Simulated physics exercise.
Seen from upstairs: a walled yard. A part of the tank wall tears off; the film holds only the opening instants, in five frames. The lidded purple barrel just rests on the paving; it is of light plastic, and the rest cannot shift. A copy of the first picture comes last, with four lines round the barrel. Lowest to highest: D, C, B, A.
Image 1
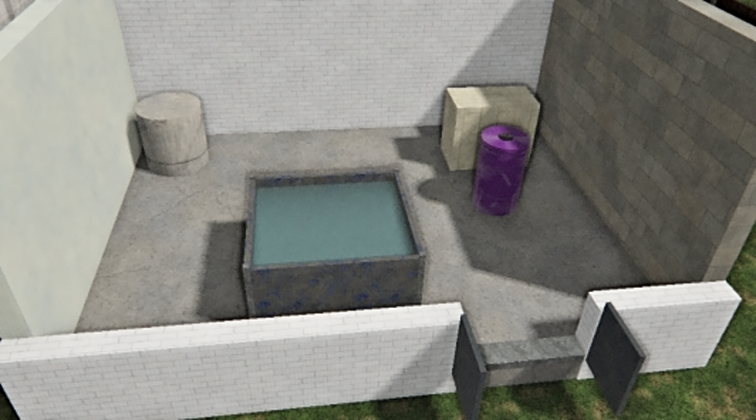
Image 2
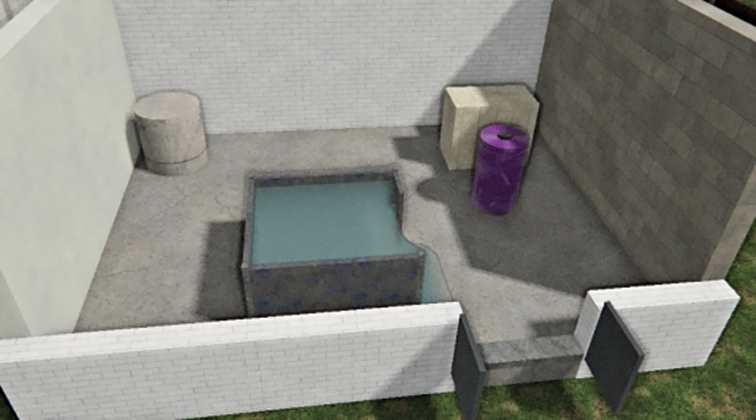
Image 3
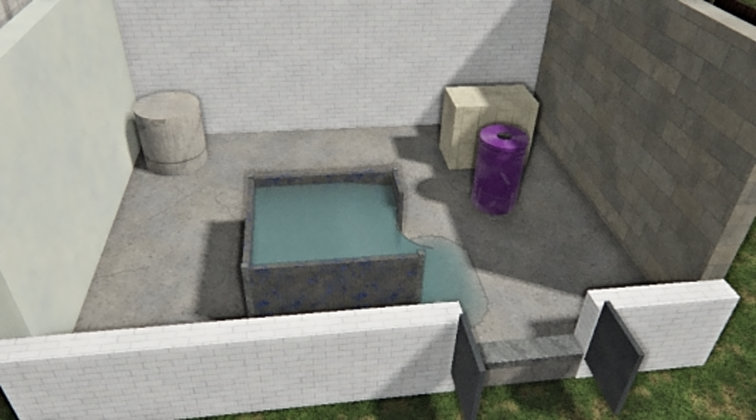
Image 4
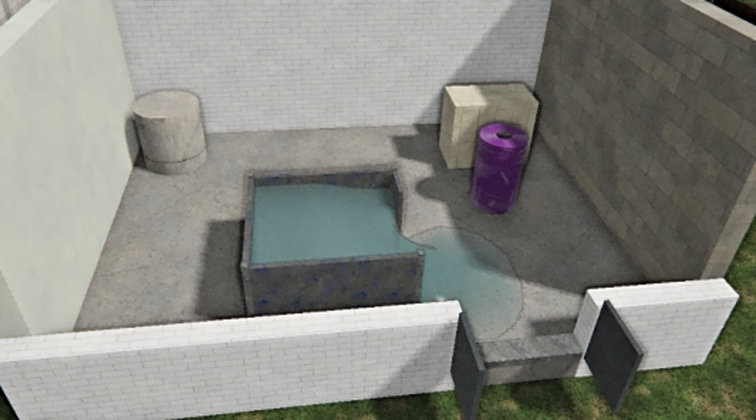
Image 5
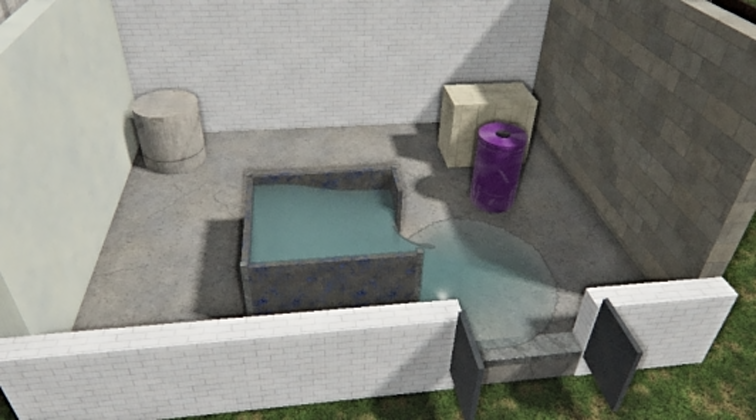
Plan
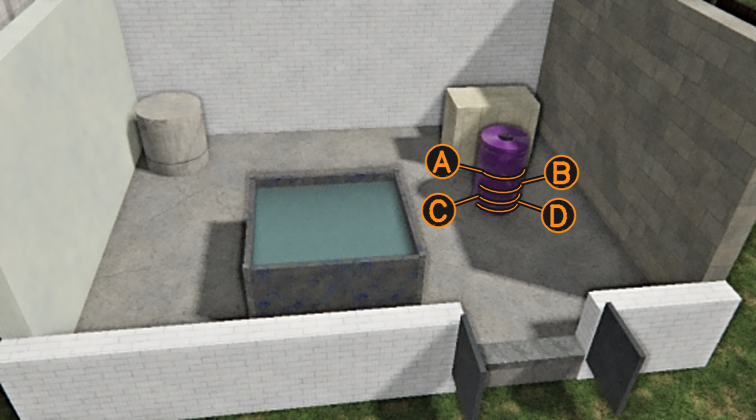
A walled yard with a grey stone floor is seen from upstairs, with an open dark gate in the low white front wall. A dark square tank full of blue-green water stands near the middle, a pale round block at back left, and a purple barrel before a beige block at right. Water pours from the tank's right side and spreads rightward in a widening rounded pool, while the tank's surface dips.
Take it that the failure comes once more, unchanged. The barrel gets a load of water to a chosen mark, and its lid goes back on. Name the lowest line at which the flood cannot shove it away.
It is C.
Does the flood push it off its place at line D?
Yes, it does.
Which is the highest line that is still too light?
Line D.
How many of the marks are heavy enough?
Three of them.
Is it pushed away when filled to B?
No.
On the marked copy, A at (508, 178); B at (505, 192); C at (503, 203); D at (502, 211); from the bottom up D, C, B, A.
Choosing A, it does not move.
Choosing B, it does not move.
Choosing C, it does not move.
Choosing D, it is pushed about twice its own width away.
